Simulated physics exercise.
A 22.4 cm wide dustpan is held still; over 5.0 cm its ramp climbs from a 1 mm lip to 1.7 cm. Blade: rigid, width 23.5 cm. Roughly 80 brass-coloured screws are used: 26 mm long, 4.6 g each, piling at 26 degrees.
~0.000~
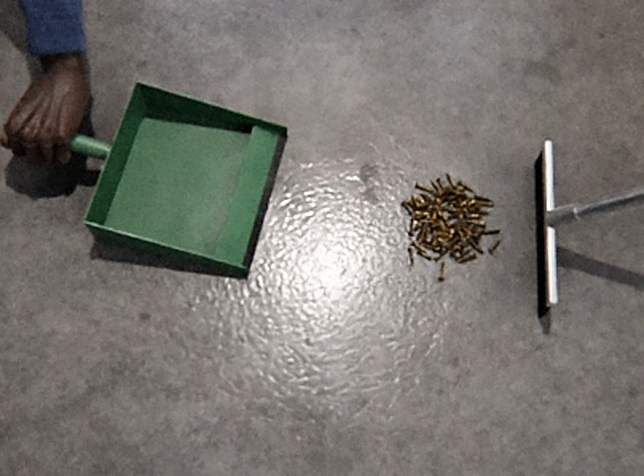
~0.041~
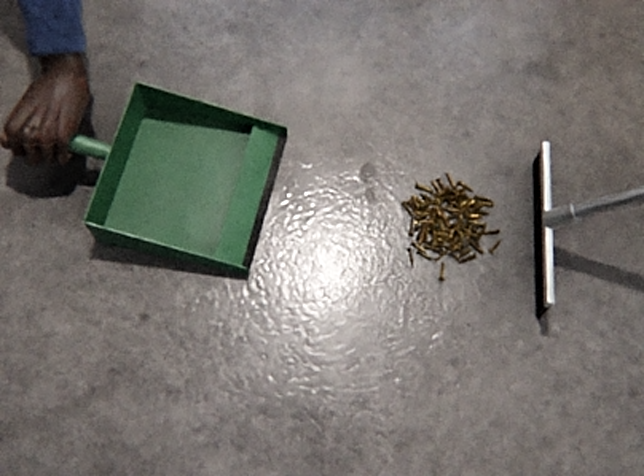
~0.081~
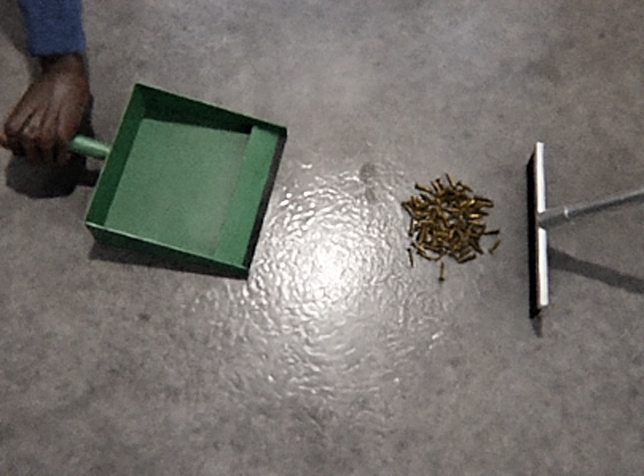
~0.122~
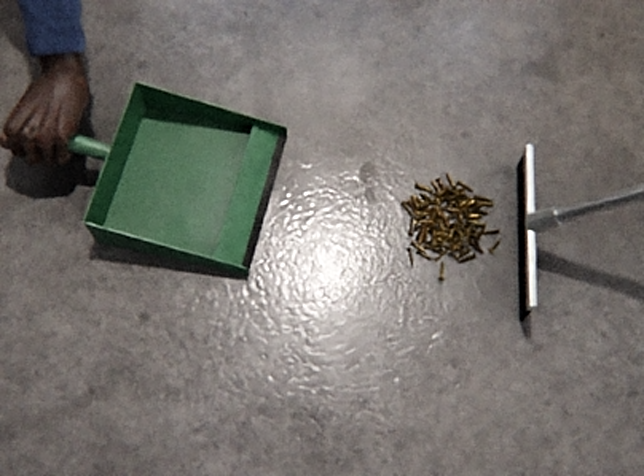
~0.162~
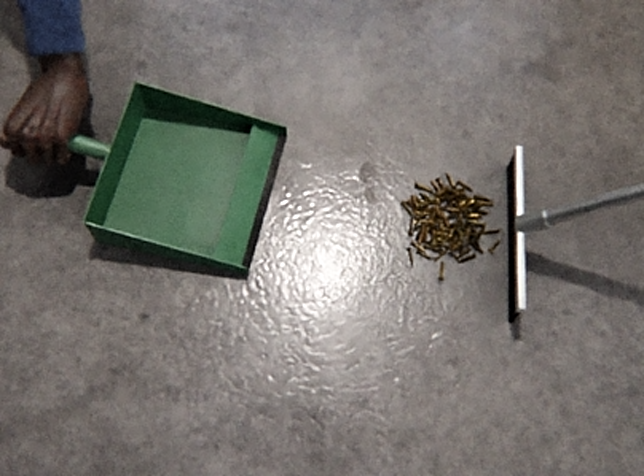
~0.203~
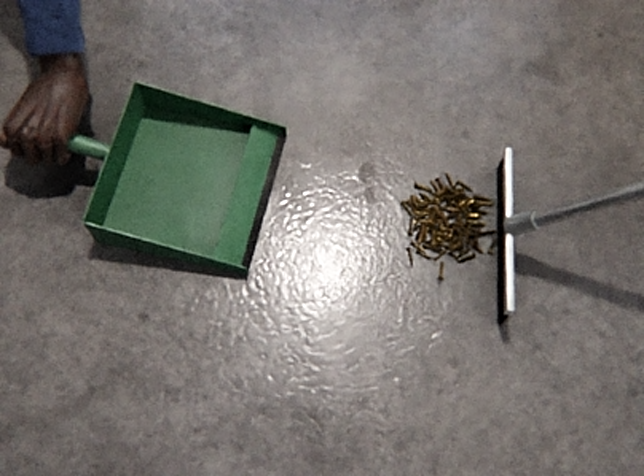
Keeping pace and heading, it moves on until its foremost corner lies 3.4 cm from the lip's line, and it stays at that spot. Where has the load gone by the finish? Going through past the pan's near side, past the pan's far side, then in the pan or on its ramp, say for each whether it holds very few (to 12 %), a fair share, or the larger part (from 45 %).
Past the pan's near side holds a fair share. Past the pan's far side holds very few. In the pan or on its ramp holds very few.
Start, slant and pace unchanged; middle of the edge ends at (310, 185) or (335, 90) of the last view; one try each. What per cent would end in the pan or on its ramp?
The two tries give roughly 5 and 0 %.
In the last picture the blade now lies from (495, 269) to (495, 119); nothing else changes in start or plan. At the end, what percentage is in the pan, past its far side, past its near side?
That ends as pan 0, far 25, and near 0.
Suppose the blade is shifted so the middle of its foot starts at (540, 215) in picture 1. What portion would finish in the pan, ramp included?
5 per cent, roughly.
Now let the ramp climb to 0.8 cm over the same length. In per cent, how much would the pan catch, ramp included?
Then around 5 percent, ramp counted.
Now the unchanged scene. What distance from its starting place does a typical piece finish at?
26 cm, roughly.
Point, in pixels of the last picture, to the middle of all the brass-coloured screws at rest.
At about (273, 240).
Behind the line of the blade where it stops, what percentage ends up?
Roughly 15 in a hundred.
After 0.61 s, middle of the blade 20 cm from the lip; 0 % over the lip, far side 0 %, near side 0 %.
Then, at 0.87 s, middle of the blade 11 cm from the lip; 0 % over the lip, far side 5 %, near side 5 %.
After 1.25 s, middle of the blade 5 cm from the lip; 0 % over the lip, far side 5 %, near side 20 %.
At rest (1.7 s), near side 20 %, far side 5 %, pan 0 %, in front of the lip or behind the blade 75 %.
